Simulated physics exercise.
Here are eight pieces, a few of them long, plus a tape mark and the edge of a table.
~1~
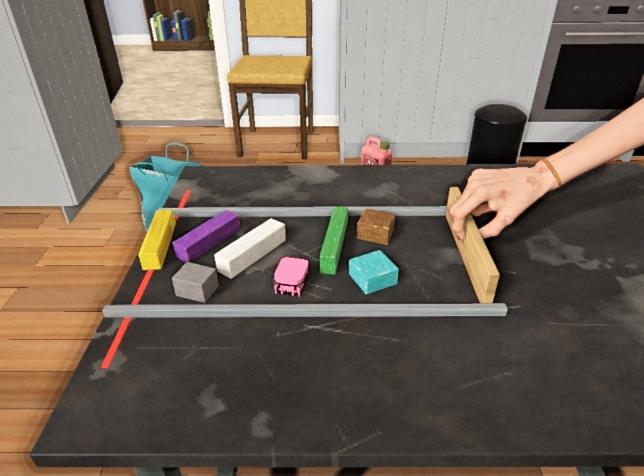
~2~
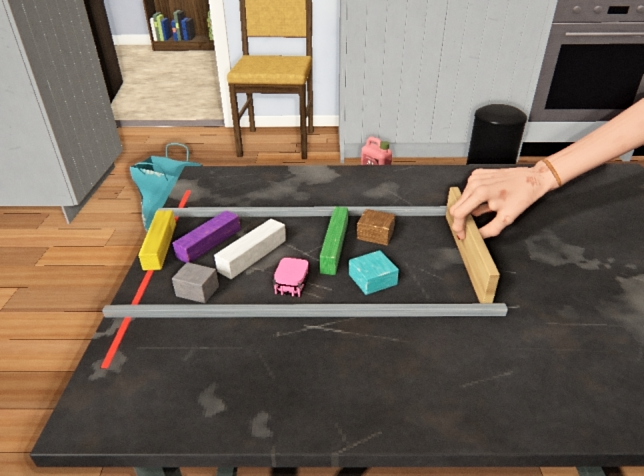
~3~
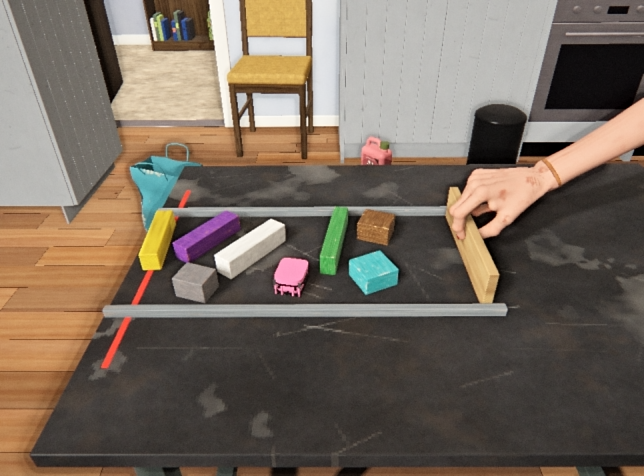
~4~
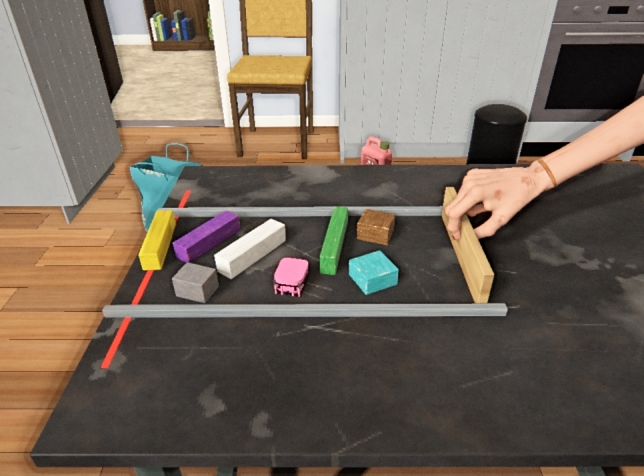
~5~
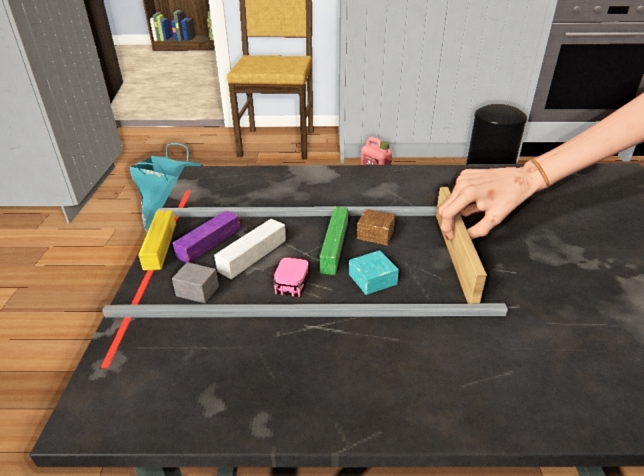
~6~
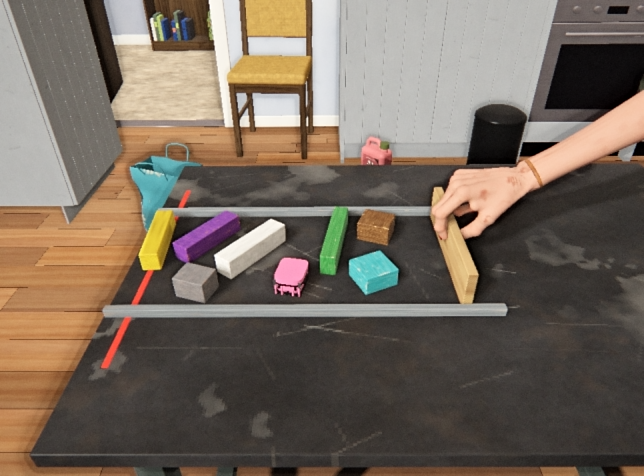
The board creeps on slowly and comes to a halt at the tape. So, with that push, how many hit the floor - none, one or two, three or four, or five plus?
I'd say five plus.
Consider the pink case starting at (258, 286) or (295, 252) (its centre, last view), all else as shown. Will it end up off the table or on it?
The pink case would stay in place in the first case and drop away in the second.
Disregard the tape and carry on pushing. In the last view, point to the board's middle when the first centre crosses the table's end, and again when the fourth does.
About (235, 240) and about (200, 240).
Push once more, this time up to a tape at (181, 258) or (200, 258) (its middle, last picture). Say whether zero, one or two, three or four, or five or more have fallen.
Falls: Three to four, then 3 or 4.
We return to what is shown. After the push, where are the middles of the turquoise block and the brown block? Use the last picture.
Close to (129, 269); the other close to (149, 231).
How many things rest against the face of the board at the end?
Number: 2.
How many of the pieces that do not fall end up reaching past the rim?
The count is 2.
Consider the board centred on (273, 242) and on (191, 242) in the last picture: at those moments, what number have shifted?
Counting first: 7, next 8.
Soon after, none off yet; yellow stick at rest near (159, 238); purple bar at rest near (208, 236); grey block at rest near (196, 283).
At rest, the number that fall off is five or more; fallen, green bar, pink case, white bar, grey block, purple bar and yellow stick.
